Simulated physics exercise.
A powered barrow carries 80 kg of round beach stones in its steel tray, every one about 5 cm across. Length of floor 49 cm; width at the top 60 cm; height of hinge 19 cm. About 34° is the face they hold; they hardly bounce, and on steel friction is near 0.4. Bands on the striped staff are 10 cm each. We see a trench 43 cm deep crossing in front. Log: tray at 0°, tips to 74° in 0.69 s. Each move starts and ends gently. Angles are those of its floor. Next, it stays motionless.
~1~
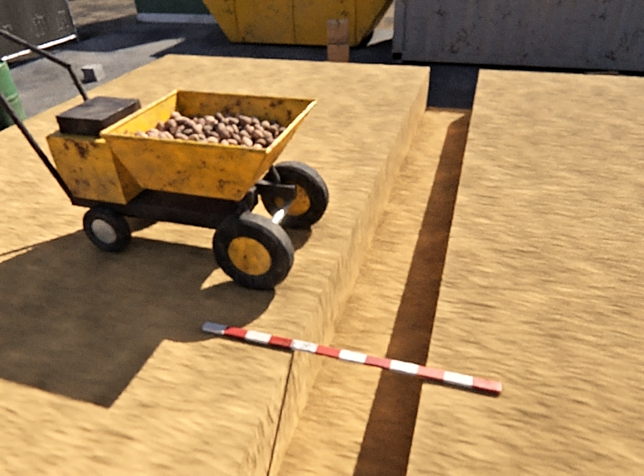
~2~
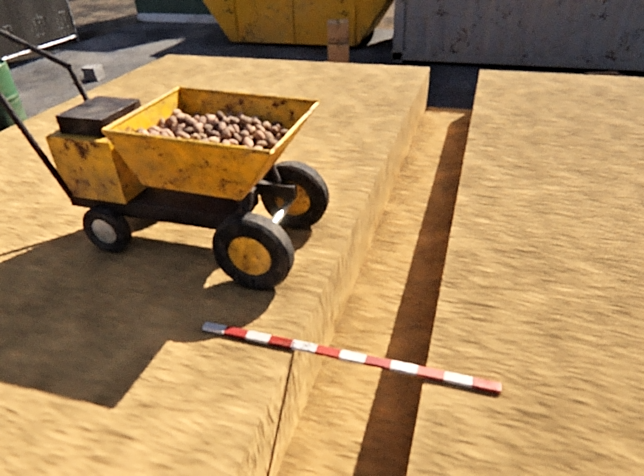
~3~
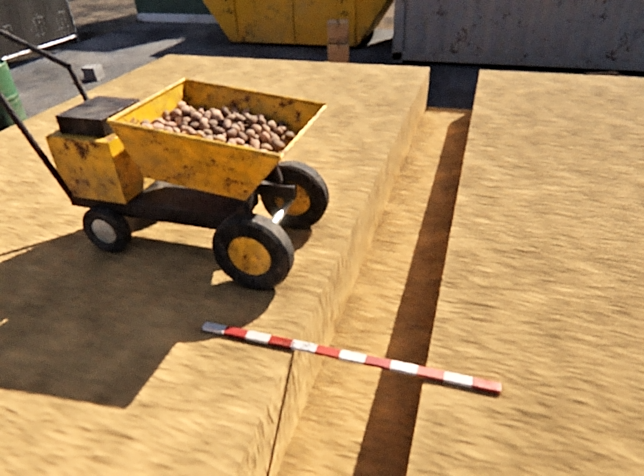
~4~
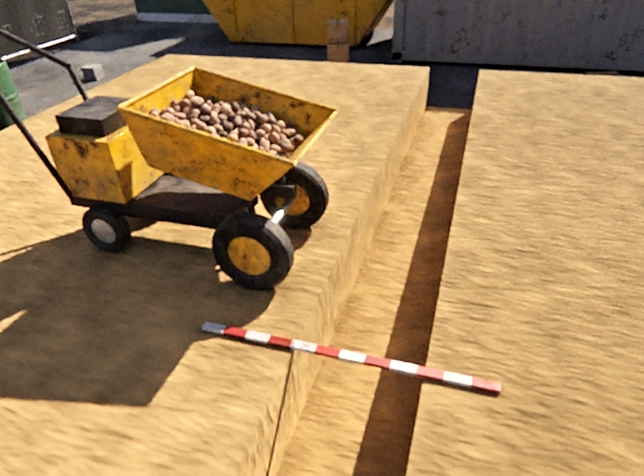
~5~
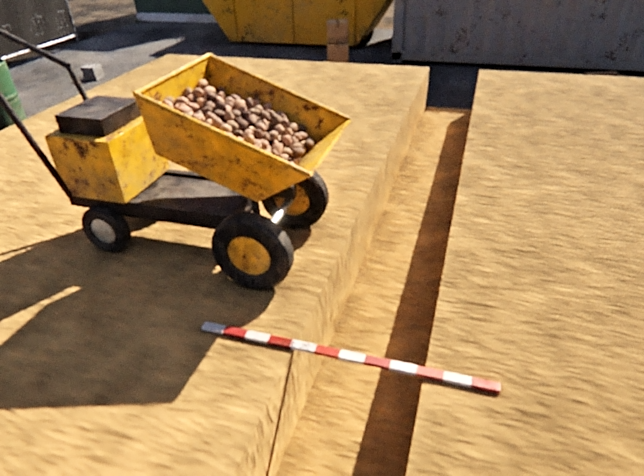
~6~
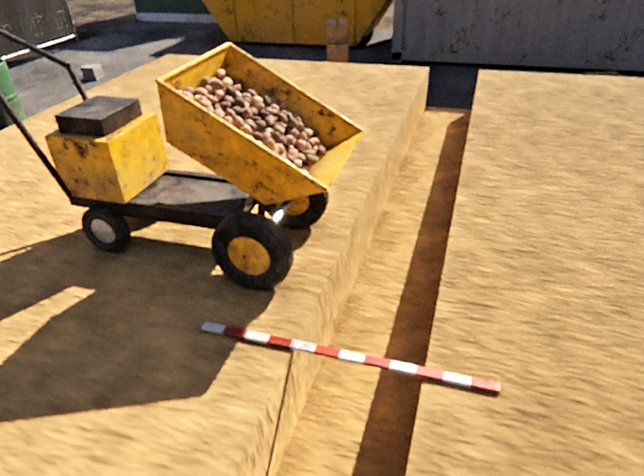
Yellow powered barrow raising its tray of round stones, the front lip tilting down to the right beside a trench.
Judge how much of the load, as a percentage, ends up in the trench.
Around 64 %.
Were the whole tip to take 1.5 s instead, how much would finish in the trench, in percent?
It'd be some 90 per cent.
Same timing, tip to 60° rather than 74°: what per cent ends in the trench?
Roughly 55 percent.
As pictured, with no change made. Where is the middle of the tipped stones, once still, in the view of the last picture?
Look at roughly (421, 332).
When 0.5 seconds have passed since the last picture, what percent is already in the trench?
Roughly 35 percent of the load.
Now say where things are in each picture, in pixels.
Lip at (267, 152), floor tilted 0°, highest stones at (211, 124), in the first frame.
Lip at (271, 153), floor tilted 2°, highest stones at (206, 121), in the second frame.
The tray is at 6°, its lip at (280, 157); the top of the load is at (188, 114), in the third frame.
The tray is at 12°, its lip at (294, 164); the top of the load is at (190, 105), in the fourth frame.
Lip at (310, 175), floor tilted 21°, highest stones at (201, 93), in the fifth frame.
The tray is at 30°, its lip at (327, 190); the top of the load is at (219, 83), in the sixth frame.
Then, 0.2 s after the last picture the floor is at 63°, 100 % in the tray; the foremost stones are at (354, 199).
Then, 0.5 s after the last picture the floor is at 74°, 60 % in the tray, 33 % in the trench, 7 % past the trench; the foremost stones are at (466, 296).
Then, 0.8 s after the last picture the floor is at 74°, 9 % in the tray, 55 % in the trench, 36 % past the trench; the foremost stones are past the picture's edge.
Then, 2.8 s after the last picture the floor is at 74°, 0 % in the tray, 64 % in the trench, 36 % past the trench; the foremost stones are past the picture's edge.
